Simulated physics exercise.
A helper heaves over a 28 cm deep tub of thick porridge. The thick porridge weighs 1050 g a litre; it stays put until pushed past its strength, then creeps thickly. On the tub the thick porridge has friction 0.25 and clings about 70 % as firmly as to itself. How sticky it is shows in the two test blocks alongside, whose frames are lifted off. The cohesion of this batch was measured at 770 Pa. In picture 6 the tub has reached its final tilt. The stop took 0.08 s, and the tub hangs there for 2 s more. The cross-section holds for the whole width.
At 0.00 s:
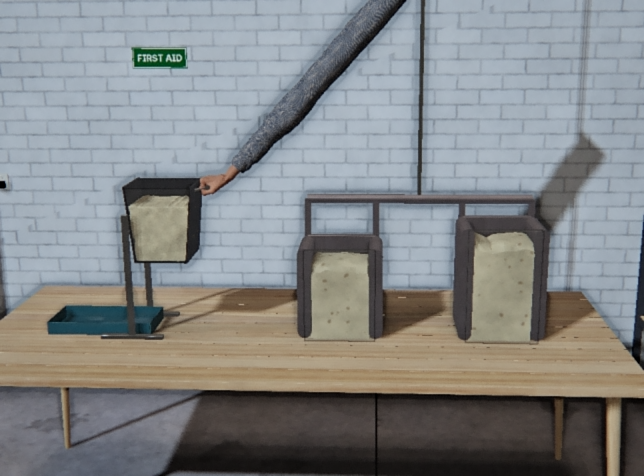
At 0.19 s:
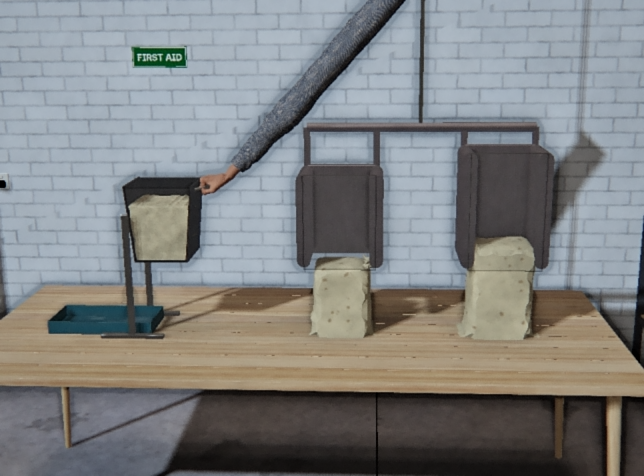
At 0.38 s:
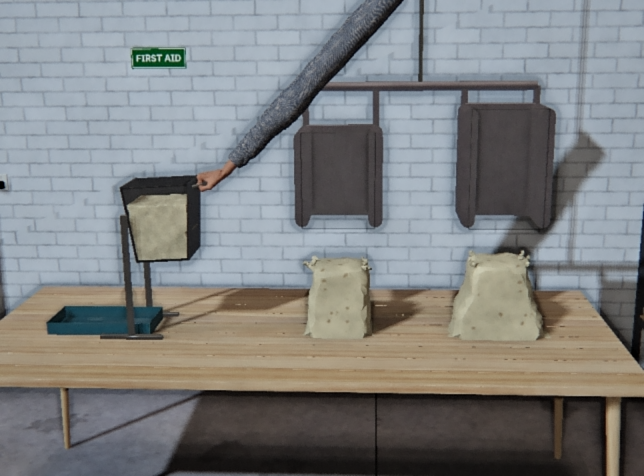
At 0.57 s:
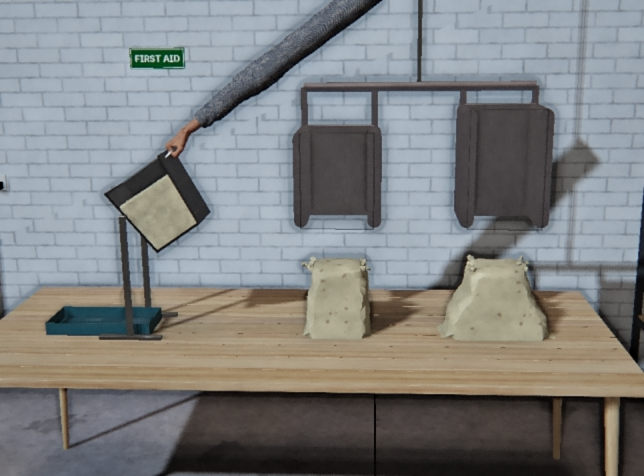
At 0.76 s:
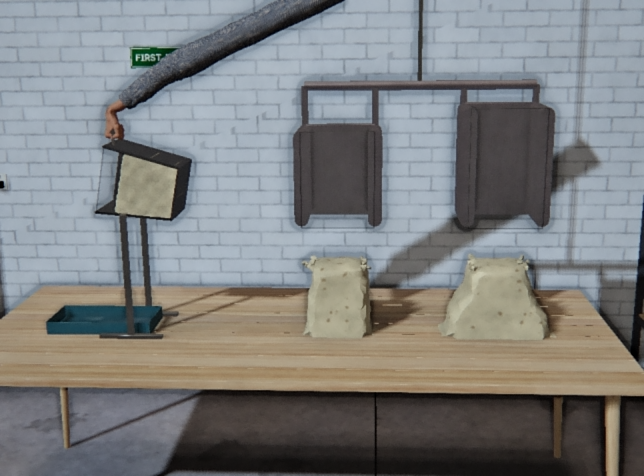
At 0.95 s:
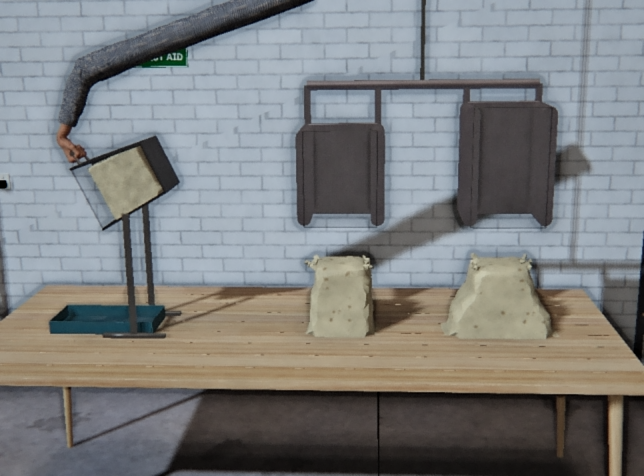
Two casings lift off pale blocks, which sag, then a hand tilts a tub far left.
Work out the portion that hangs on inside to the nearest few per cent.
About 0 %.
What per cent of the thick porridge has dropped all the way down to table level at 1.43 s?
About 0 %.
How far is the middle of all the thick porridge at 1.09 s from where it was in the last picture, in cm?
Some 7 cm.
After 1.09 s, the tub is at 115 degrees and holds 97 %.
After 1.26 s, the tub is at 115 degrees and holds 36 %.
After 1.43 s, the tub is at 115 degrees and holds 0 %.
After 1.60 s, the tub is at 115 degrees and holds 0 %.
After 2.95 s, at the end, the tub is at 115 degrees and holds 0 %.
